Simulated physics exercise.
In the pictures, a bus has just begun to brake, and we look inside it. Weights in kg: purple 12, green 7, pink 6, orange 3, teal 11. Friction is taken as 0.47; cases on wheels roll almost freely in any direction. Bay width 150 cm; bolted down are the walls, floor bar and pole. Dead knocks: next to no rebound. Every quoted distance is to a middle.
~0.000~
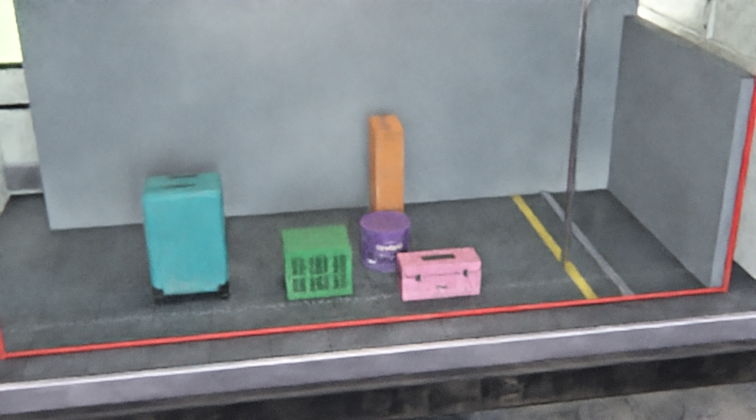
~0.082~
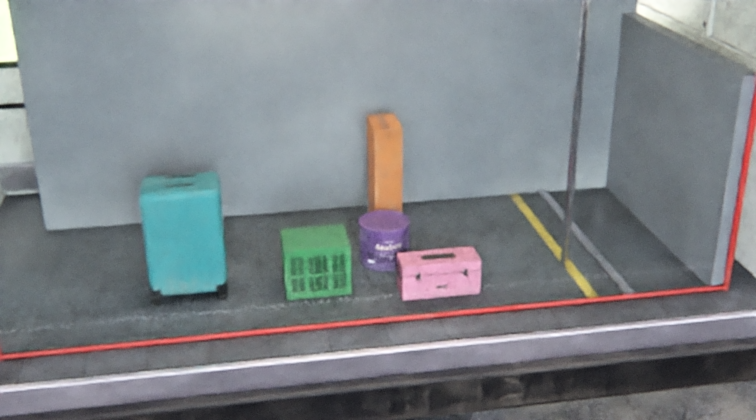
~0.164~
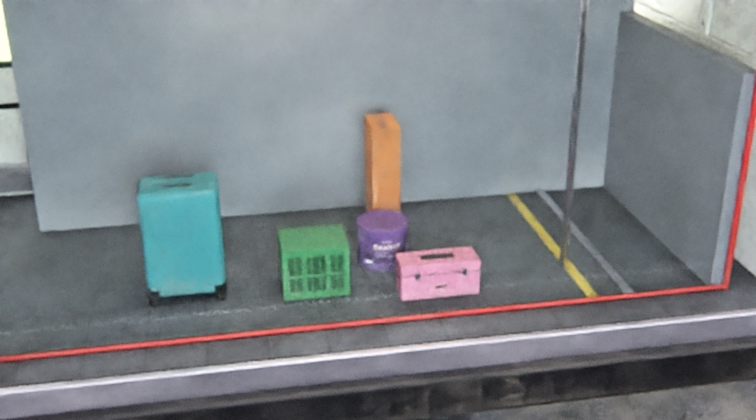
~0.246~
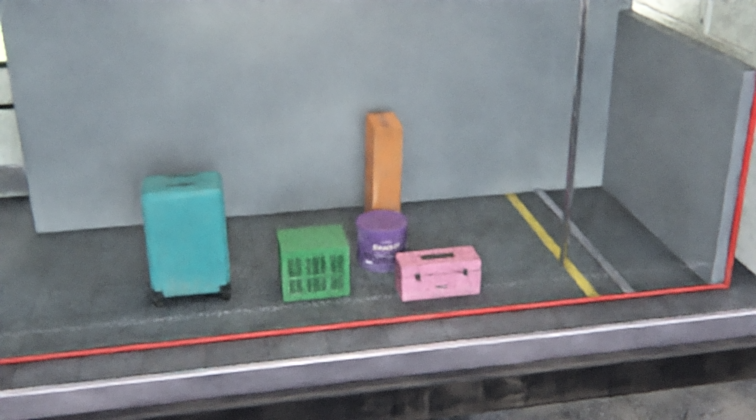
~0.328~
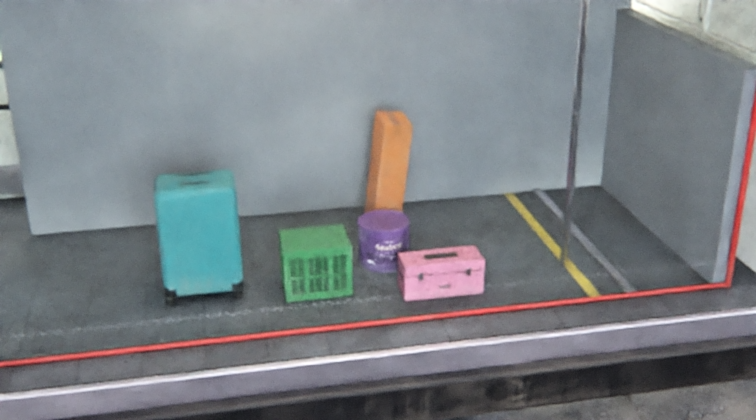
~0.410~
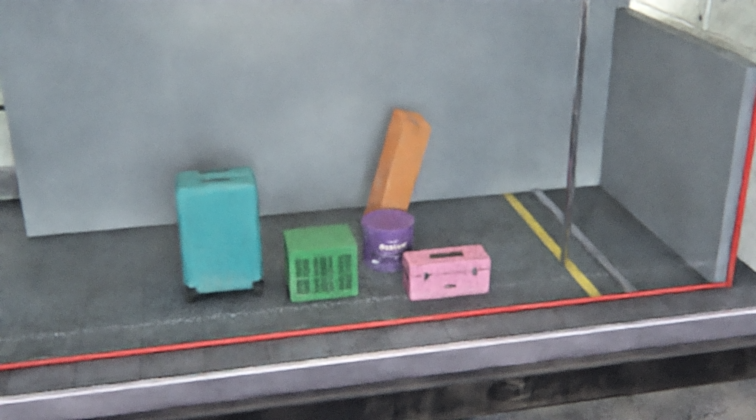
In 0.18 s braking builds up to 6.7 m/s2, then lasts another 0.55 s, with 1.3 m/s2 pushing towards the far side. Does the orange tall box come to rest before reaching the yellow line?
The middle goes beyond the line.
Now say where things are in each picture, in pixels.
Orange tall box (386, 180), purple bucket (385, 241), yellow line (587, 290), in the first picture.
Orange tall box (385, 179), purple bucket (384, 241), in the second picture.
Orange tall box (382, 178), purple bucket (382, 241), in the third picture.
Orange tall box (383, 178), purple bucket (382, 241), in the fourth picture.
Orange tall box (387, 177), purple bucket (384, 241), in the fifth picture.
Orange tall box (396, 176), purple bucket (388, 241), yellow line (589, 288), in the sixth picture.
After 0.75 s the orange tall box is 27 cm short of the yellow line, tilted 90°, near (487, 207) in the last picture's view; the purple bucket 69 cm short of the yellow line, tilted 0°.
After 1.15 s the orange tall box is 29 cm past the yellow line, tilted 95°, near (567, 193) in the last picture's view.
After 1.65 s the orange tall box is 28 cm past the yellow line, tilted 80°, near (564, 189) in the last picture's view.
Final state at 3.1 s, green crate stops short of the yellow line; pink toolbox stops short of the yellow line; orange tall box crosses the yellow line; teal wheeled case stops short of the yellow line.
